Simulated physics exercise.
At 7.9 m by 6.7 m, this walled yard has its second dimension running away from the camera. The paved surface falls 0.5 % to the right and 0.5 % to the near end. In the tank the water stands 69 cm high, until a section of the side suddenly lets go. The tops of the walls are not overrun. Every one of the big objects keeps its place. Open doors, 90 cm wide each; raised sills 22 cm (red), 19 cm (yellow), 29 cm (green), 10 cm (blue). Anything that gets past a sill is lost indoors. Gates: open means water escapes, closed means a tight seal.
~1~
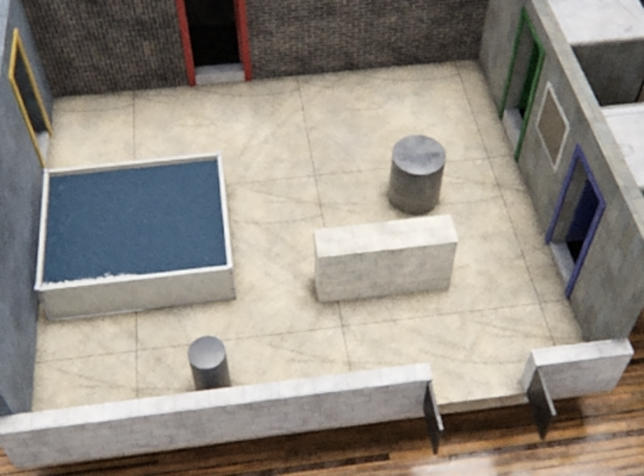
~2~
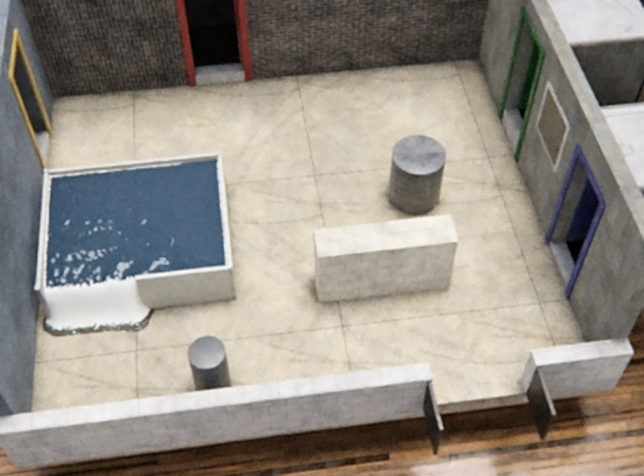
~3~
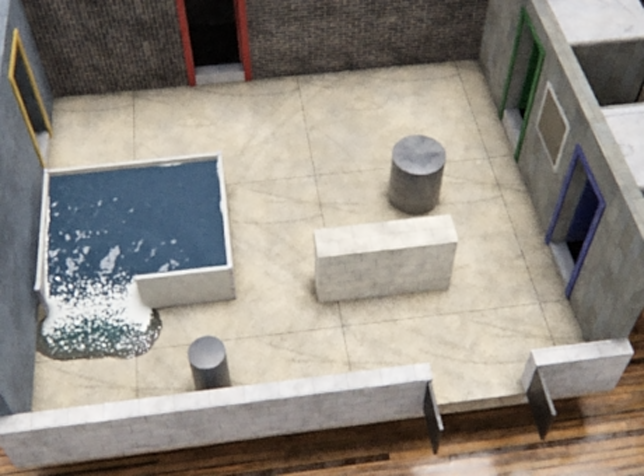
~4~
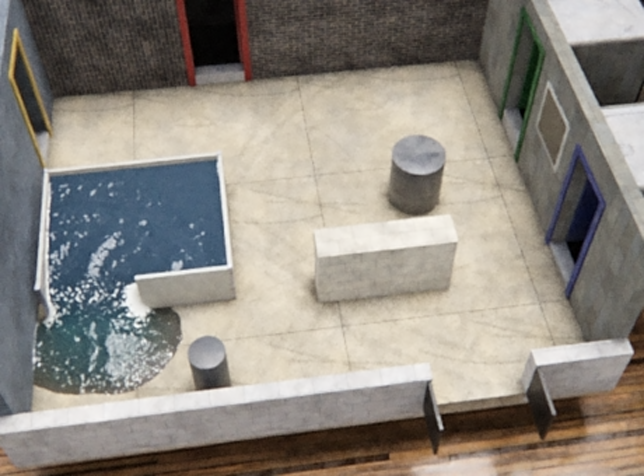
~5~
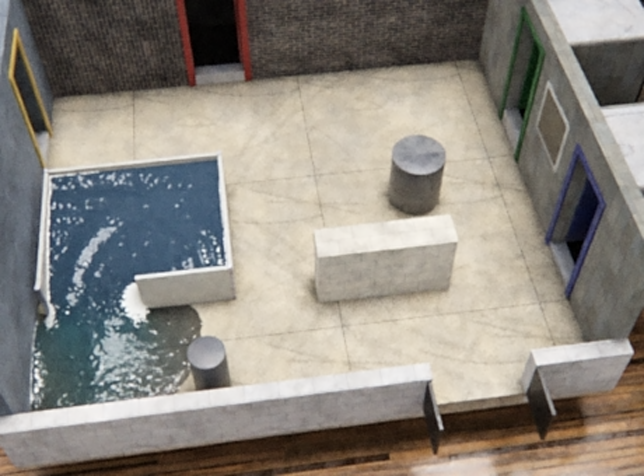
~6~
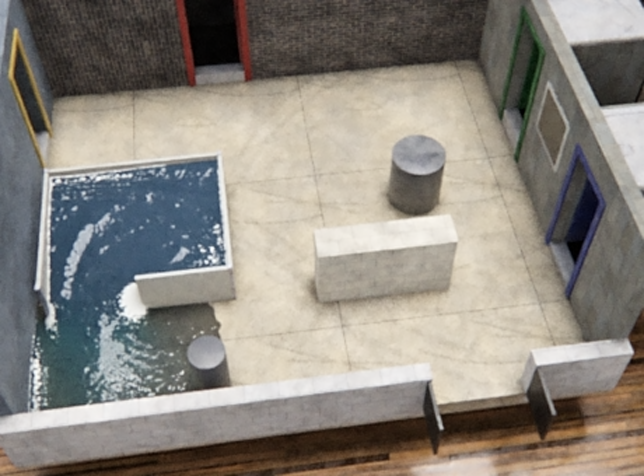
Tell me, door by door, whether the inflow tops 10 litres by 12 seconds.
My prediction: At the red door the limit will not be crossed; at the yellow door the limit will not be crossed; at the green door the limit will not be crossed; at the blue door the limit will be crossed.
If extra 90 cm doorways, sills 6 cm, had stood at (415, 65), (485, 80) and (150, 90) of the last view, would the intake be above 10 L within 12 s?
Result in order - more than that, more than that, not enough.
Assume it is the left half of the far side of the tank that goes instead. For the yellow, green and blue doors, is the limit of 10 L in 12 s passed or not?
Then yellow would come out on the high side, green on the low side and blue on the low side.
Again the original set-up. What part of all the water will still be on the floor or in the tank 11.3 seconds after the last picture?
Share still there: About 86 %.
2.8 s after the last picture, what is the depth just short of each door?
Depths: Red door 0 cm, yellow door 1 cm, green door 0 cm, blue door 0 cm.
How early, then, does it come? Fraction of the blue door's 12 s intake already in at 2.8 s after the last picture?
About 0%.
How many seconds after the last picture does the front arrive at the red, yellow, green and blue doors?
Doors: Red 5.5 s / yellow 2.6 s / green 5.0 s / blue 3.0 s.
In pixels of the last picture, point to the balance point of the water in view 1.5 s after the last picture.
I'd say somewhere around (135, 306).
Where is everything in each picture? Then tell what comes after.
Still water, 69 cm deep, in the tank at (135, 220), in the first frame.
Water pours out at (96, 303) and has run 0.8 m, to (47, 321); typically 8 cm deep outside, 69 cm at the tank's back, in the second frame.
Water pours out at (96, 303) and has run 1.0 m, to (142, 349); typically 11 cm deep outside, 69 cm at the tank's back, in the third frame.
Water pours out at (96, 304) and has run 1.4 m, to (125, 388); typically 10 cm deep outside, 69 cm at the tank's back, in the fourth frame.
Water pours out at (96, 304) and has run 2.0 m, to a hidden place; typically 8 cm deep outside, 68 cm at the tank's back, in the fifth frame.
The front is at a hidden place, 2.2 m from the gap at (96, 304); 4.2 m2 of floor is under water; 62 cm left at the back of the tank, in the sixth frame.
Then, 0.7 s after the last picture water covers 10 % of the floor and is deepest (63 cm) near (31, 439); red door not reached, yellow door not reached, green door not reached, blue door not reached.
Then, 1.5 s after the last picture water covers 20 % of the floor and is deepest (60 cm) near (191, 395); red door not reached, yellow door not reached, green door not reached, blue door not reached.
Then, 2.8 s after the last picture water covers 40 % of the floor and is deepest (41 cm) near (191, 395); red door not reached, yellow door 1 cm at the sill, 0 L in, green door not reached, blue door not reached.
Then, 6.3 s after the last picture water covers 85 % of the floor and is deepest (22 cm) near (191, 395); red door 2 cm at the sill, 0 L in, yellow door 3 cm at the sill, 0 L in, green door 3 cm at the sill, 0 L in, blue door 15 cm at the sill, 53 L in.
Then, 11.3 s after the last picture water covers 95 % of the floor and is deepest (14 cm) near (166, 422); red door 3 cm at the sill, 0 L in, yellow door 2 cm at the sill, 0 L in, green door 7 cm at the sill, 0 L in, blue door 12 cm at the sill, 108 L in.
